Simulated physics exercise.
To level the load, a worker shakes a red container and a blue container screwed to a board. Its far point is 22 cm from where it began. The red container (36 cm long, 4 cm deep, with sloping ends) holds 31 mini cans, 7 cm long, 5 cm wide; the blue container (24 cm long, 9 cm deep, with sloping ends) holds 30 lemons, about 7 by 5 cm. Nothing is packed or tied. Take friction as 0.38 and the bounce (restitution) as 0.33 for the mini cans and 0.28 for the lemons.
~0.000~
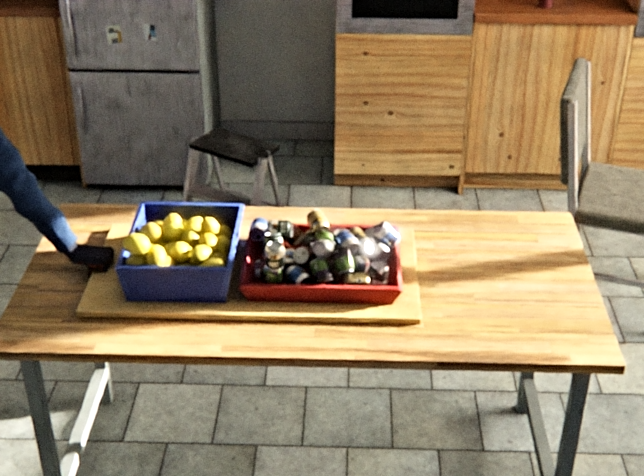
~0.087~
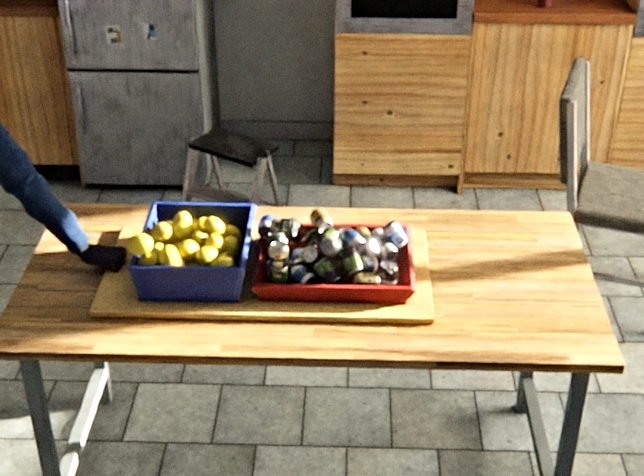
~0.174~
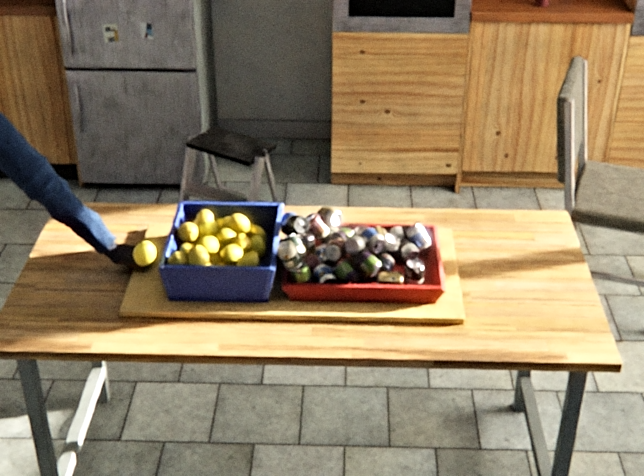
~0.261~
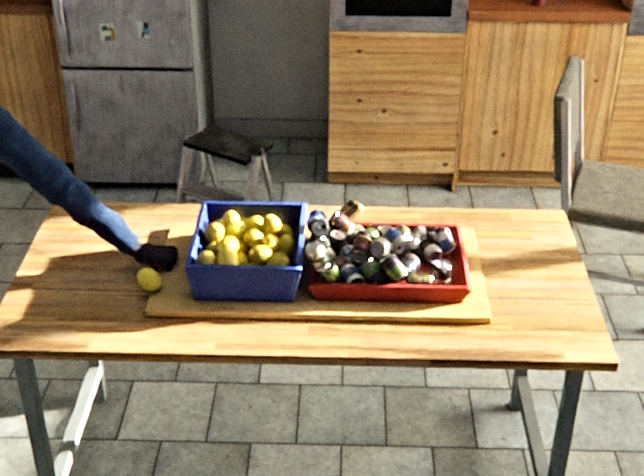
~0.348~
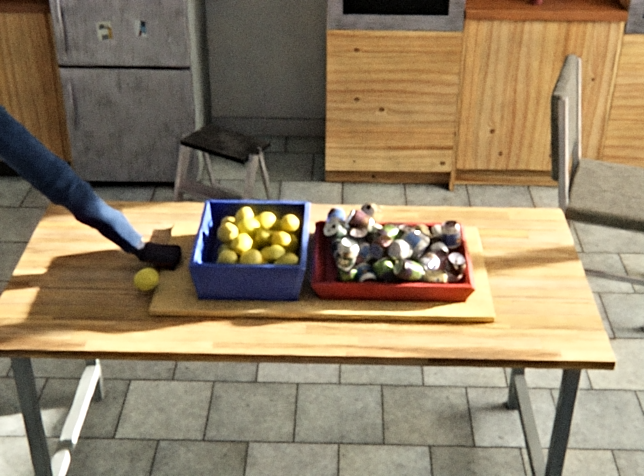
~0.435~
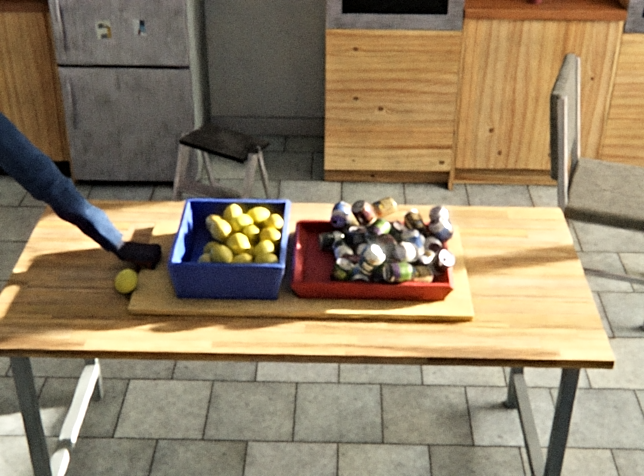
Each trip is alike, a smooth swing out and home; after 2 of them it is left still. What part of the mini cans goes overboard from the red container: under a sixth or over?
Out of the red container go more than one in six of the mini cans.
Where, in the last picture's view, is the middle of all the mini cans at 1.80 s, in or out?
Around (312, 243).
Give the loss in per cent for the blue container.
About: Blue container 5 per cent.
After 0.65 s, the red container is down by 6 of 31 and the blue container is down by 1 of 30.
After 0.93 s, the red container is down by 10 of 31 and the blue container is down by 1 of 30.
After 1.31 s, the red container is down by 11 of 31 and the blue container is down by 1 of 30.
Outcome (at 1.80 s), the red container is down by 11 of 31 and the blue container is down by 1 of 30. Asked share, 11 of 31, 35 per cent.
